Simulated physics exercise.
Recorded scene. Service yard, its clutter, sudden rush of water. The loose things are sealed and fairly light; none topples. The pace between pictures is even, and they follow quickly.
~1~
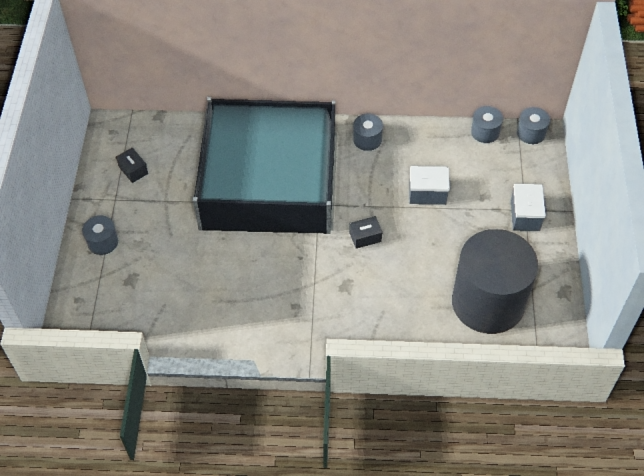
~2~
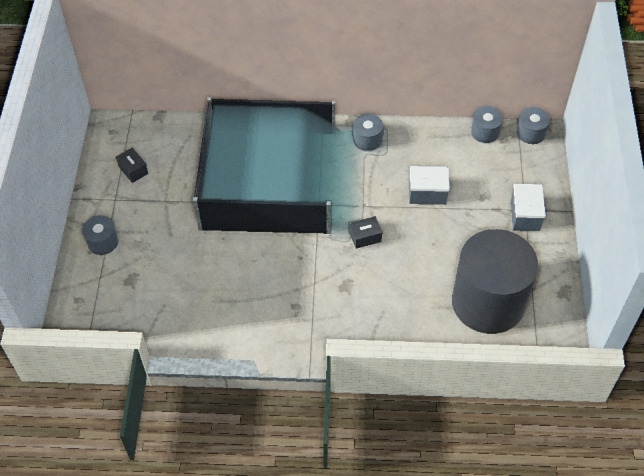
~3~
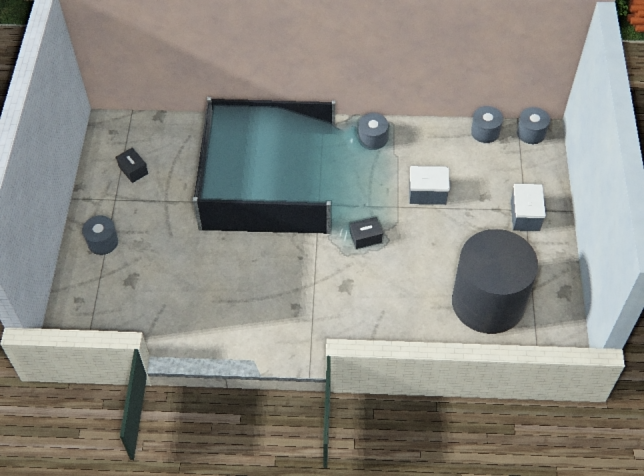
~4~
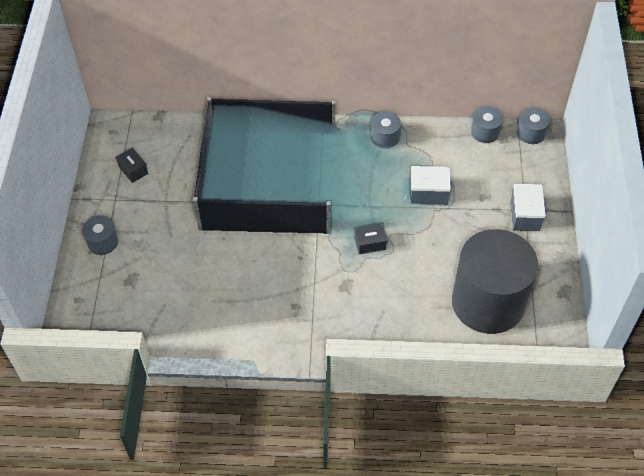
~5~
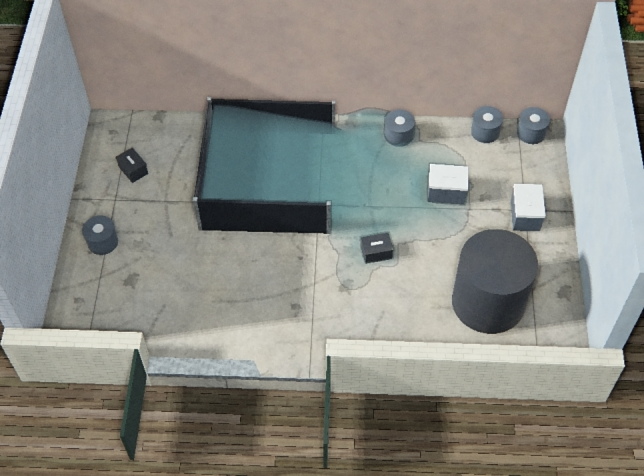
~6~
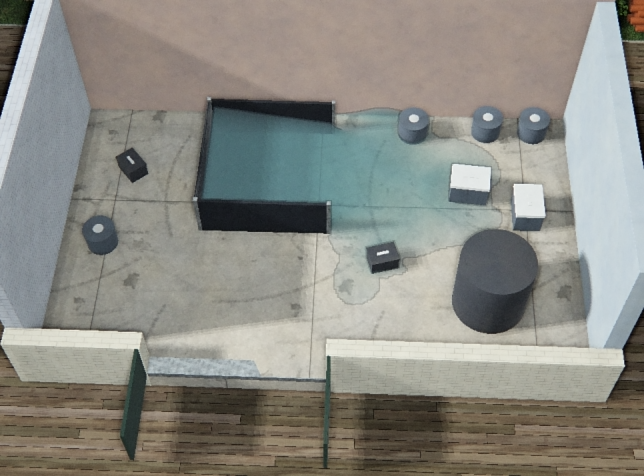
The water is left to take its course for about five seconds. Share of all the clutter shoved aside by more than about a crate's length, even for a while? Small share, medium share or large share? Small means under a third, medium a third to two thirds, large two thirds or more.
A large share.
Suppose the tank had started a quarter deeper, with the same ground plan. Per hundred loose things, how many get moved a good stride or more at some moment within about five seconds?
I get 80 percent.
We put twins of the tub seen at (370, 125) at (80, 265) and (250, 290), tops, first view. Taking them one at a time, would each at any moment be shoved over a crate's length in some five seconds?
First falls short, second falls short.
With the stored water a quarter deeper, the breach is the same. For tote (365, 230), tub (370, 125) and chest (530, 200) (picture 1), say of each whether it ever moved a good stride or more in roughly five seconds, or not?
In turn: Yes, pushed that far, shifted that much.
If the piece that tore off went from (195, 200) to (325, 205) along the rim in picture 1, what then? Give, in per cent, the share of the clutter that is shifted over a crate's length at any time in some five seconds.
Estimate: Close to 0 per cent.
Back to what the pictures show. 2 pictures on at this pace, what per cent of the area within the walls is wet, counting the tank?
Roughly 40 %.
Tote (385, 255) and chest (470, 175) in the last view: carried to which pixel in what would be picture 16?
Look for them at about (400, 300) and about (566, 158).
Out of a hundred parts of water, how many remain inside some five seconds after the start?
About 100 percent.
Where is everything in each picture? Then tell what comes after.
In the first picture, a tub at (368, 125) rests on the ground; a chest at (430, 177), on the bottom; 0 of 8 have shifted.
In the second picture, a tub at (368, 125) rests on the ground; a chest at (430, 177) rests on the ground; 0 of 8 have shifted.
In the third picture, a tub at (374, 124), on the bottom, close to its start; a chest at (430, 177) rests on the ground; 1 of 8 have shifted.
In the fourth picture, a tub at (386, 123) rests on the ground, close to its start; a chest at (431, 177), on the bottom; 2 of 8 have shifted.
In the fifth picture, a tub at (400, 121), on the bottom, a stride from its start; a chest at (449, 176), on the bottom, close to its start; 3 of 8 have shifted.
In the sixth picture, a tub at (414, 119), on the bottom, a stride from its start; a chest at (471, 177) rests on the ground, a stride from its start; 3 of 8 have shifted.
A moment on, 3 of 8 are well off their spots; 1 afloat.
Next, 5 of 8 are well off their spots; 5 afloat.
Later, 6 of 8 are well off their spots; 5 afloat.
In the end, 6 of 8 are well off their spots, and 6 have been at some point; 4 afloat.
